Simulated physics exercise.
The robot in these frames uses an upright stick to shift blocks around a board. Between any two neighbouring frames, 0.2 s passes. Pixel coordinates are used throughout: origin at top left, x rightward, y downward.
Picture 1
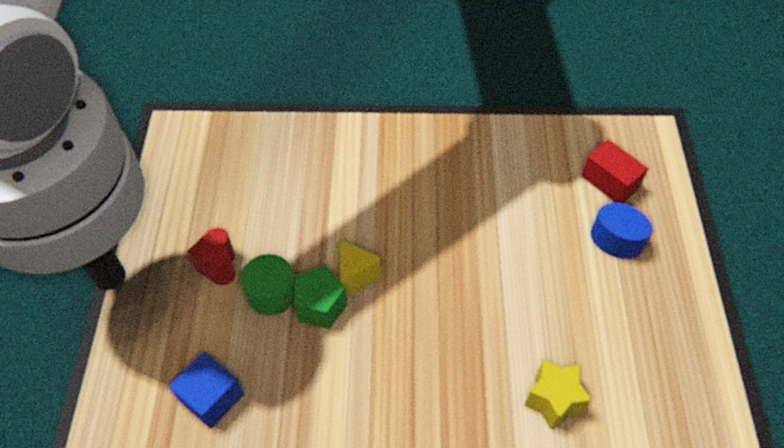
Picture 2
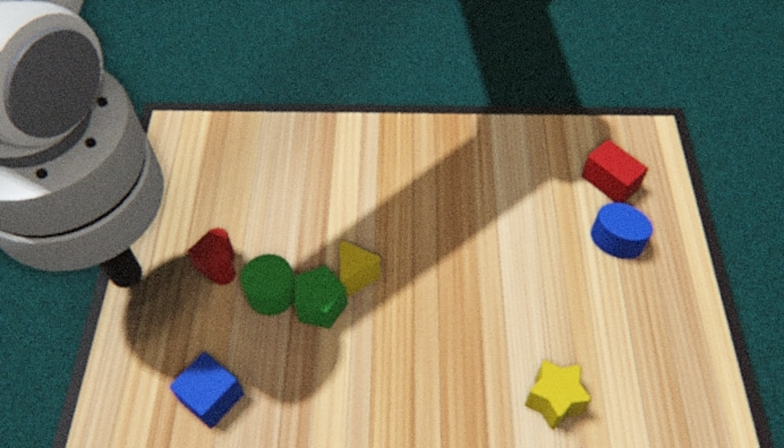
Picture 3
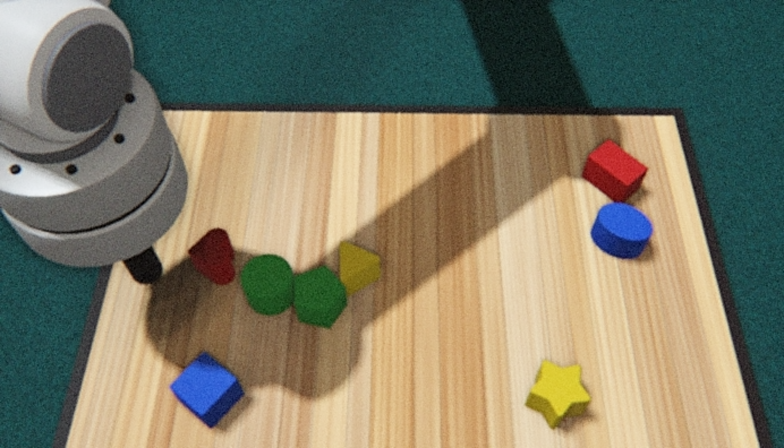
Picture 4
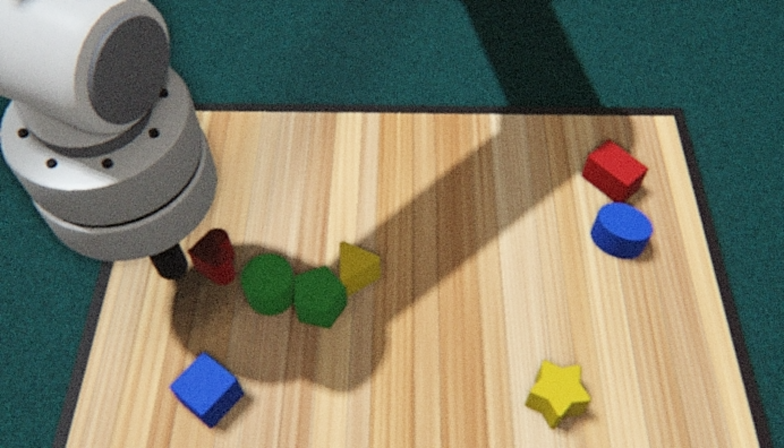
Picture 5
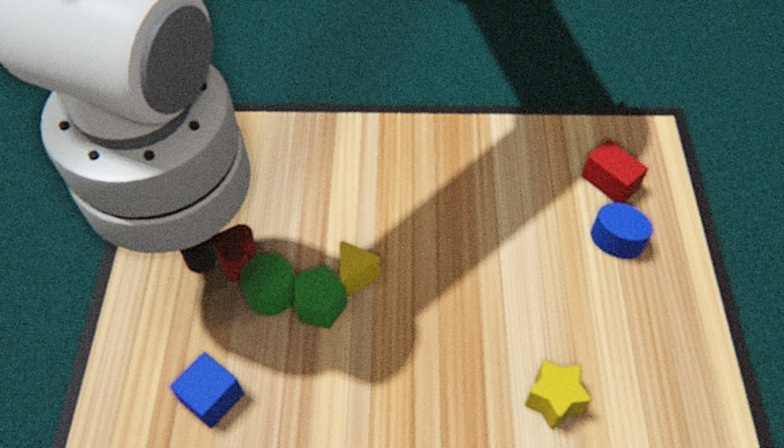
The robot's stick moves right across the board and nudges the red block slightly right.
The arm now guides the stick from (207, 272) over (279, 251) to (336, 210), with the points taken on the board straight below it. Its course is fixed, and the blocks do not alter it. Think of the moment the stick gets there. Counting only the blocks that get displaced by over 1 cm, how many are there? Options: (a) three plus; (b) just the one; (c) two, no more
Letter b.
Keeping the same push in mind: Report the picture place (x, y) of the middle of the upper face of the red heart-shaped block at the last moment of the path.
Answer: (364, 182).
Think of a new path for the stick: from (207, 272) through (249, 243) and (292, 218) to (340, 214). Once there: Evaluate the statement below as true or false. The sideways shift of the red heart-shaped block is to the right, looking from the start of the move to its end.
It is true.
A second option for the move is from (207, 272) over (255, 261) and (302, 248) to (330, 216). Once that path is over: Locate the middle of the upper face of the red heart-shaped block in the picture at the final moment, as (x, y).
The middle of its top is at (356, 183).
On the path given first. One third of the way, stick at (253, 249); red heart-shaped block at (280, 226).
Two thirds of the way, stick at (298, 226); red heart-shaped block at (325, 204).
At the end, stick at (335, 198); red heart-shaped block at (364, 182), turned 25° clockwise; green circular block not moved.
